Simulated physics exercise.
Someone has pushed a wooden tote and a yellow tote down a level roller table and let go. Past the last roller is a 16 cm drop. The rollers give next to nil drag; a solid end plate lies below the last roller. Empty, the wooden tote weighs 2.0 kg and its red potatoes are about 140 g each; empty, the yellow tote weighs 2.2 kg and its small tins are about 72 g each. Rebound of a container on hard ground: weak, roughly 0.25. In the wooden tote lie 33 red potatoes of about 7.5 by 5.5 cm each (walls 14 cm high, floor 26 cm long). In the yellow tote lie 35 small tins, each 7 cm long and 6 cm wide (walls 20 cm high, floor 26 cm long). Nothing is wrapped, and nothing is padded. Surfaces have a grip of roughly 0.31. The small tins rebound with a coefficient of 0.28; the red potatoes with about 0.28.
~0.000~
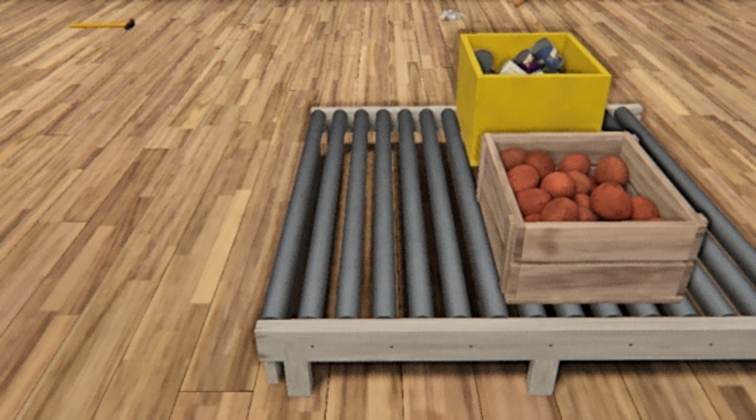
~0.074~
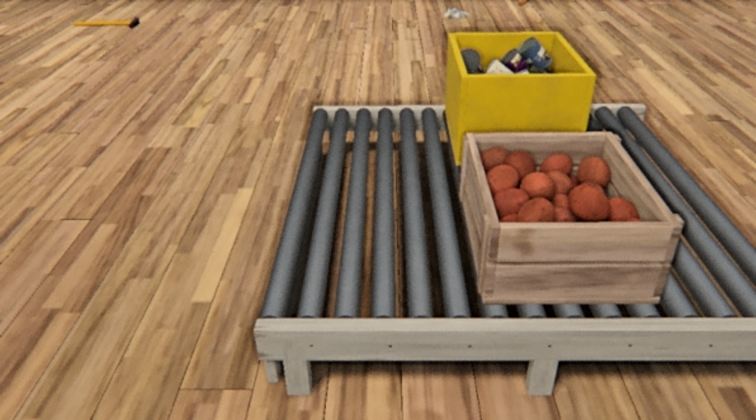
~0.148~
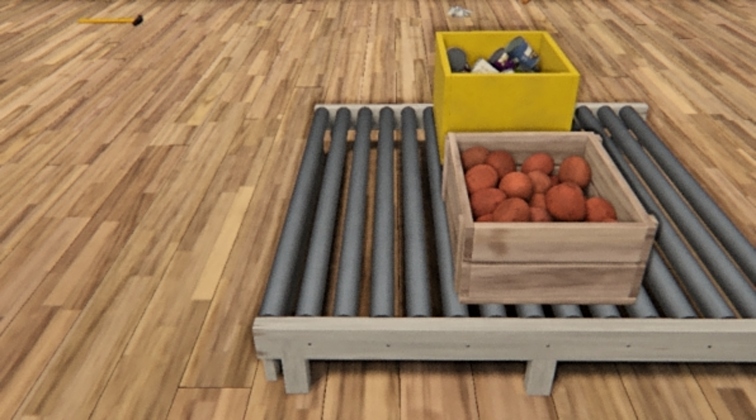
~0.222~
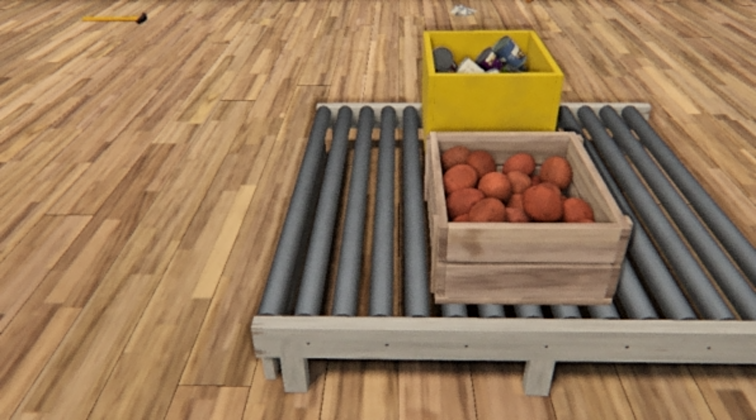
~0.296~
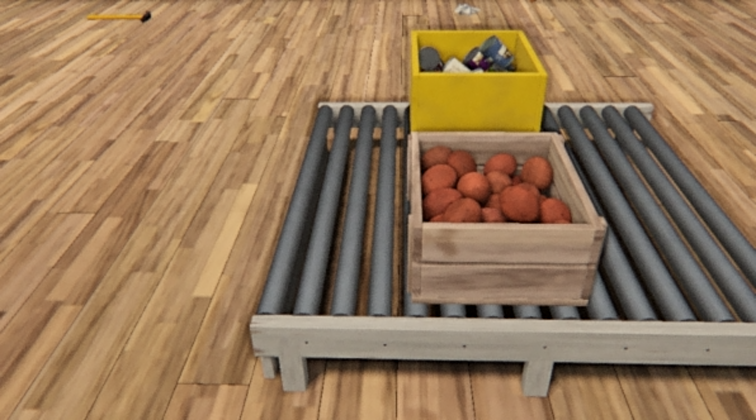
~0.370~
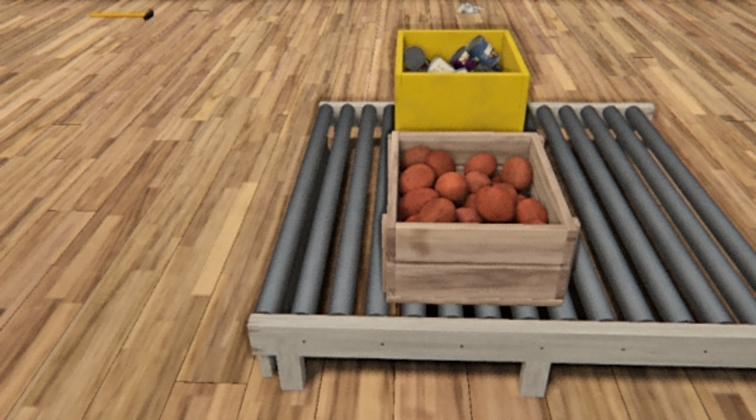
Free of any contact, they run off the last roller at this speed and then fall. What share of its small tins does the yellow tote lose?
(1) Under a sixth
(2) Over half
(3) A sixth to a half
(3) A sixth to a half.
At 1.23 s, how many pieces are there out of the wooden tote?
The wooden tote is at around 0.
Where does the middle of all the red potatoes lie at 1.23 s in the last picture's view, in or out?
At about (239, 212) in pixels.
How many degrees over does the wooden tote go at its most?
At most 50°.
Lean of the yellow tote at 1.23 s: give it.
Tilt: Around 5 degrees.
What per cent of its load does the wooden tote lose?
Wooden tote: 10%.
After 0.76 s, the front runs out over the edge.
After 1.23 s, the wooden tote leans 9° with 0 of 33 out and the yellow tote leans 5° with 0 of 35 out.
After 1.43 s, the wooden tote leans 45° with 0 of 33 out and the yellow tote leans 45° with 0 of 35 out.
After 1.78 s, the wooden tote leans 40° with 3 of 33 out and the yellow tote has gone over with 1 of 35 out.
When it is over (at 2.40 s), the wooden tote leans 39° with 3 of 33 out and the yellow tote has gone over with 13 of 35 out. Asked share, 13 of 35, 37 per cent.
